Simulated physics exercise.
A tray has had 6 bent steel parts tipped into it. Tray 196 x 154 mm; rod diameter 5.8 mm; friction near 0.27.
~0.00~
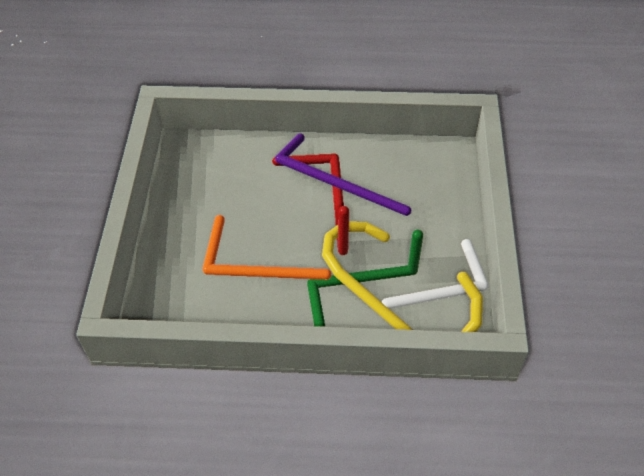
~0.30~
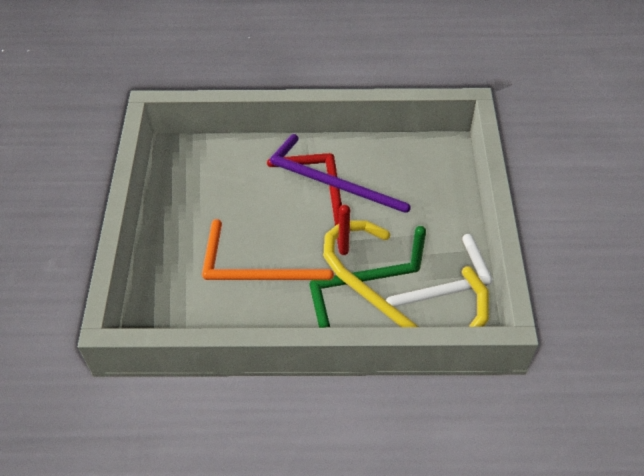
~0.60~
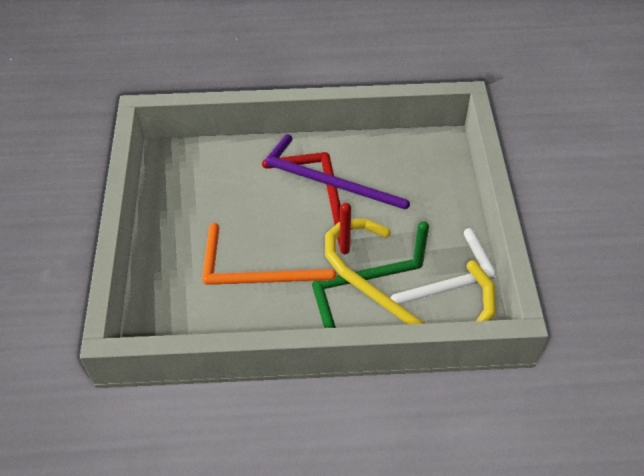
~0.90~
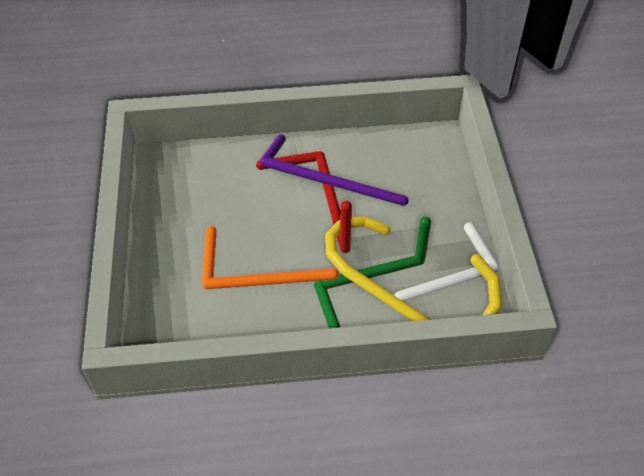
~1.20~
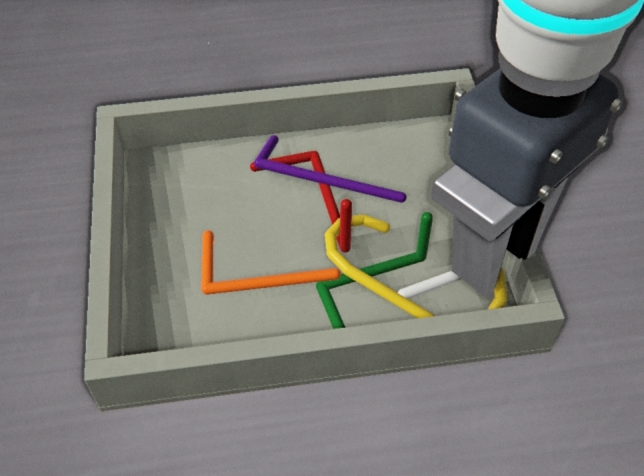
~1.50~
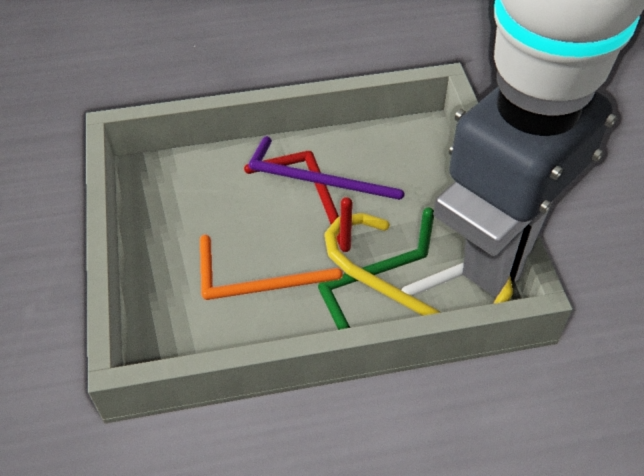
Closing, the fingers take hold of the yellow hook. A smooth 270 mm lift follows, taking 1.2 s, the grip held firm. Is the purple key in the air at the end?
My bet is it sits this one out.
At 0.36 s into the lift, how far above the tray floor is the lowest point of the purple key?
Roughly 0 mm.
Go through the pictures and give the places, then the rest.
Fingers out of view, 218 mm above the grip; purple key from (300, 138) to (407, 211), passing over red crank; yellow hook from (463, 277) to (385, 237), passing over red crank, in the first frame.
Fingers out of view, 218 mm above the grip; purple key from (294, 139) to (406, 208), passing over red crank; red crank from (345, 210) to (275, 160), passing under yellow hook, under purple key, in the second frame.
Fingers out of view, 203 mm above the grip; white key from (469, 234) to (396, 300); orange key from (214, 228) to (331, 275), in the third frame.
Fingers (519, 46) 108 mm above the grip; green crank from (425, 222) to (338, 337); yellow hook from (477, 260) to (386, 230), passing over red crank, in the fourth frame.
Fingers (497, 250) 14 mm above the grip, in the fifth frame.
Fingers (496, 261) closed on the yellow hook; purple key from (267, 141) to (399, 194); yellow hook from (483, 248) to (384, 225), in the sixth frame.
After 1.86 s, lowest point more than 20 mm over the tray floor, yellow hook 59 mm.
After 2.16 s, lowest point more than 20 mm over the tray floor, yellow hook 159 mm.
After 2.70 s, lowest point more than 20 mm over the tray floor, yellow hook 273 mm.
At rest, hanging yellow hook 273 mm; the other 5 are down.
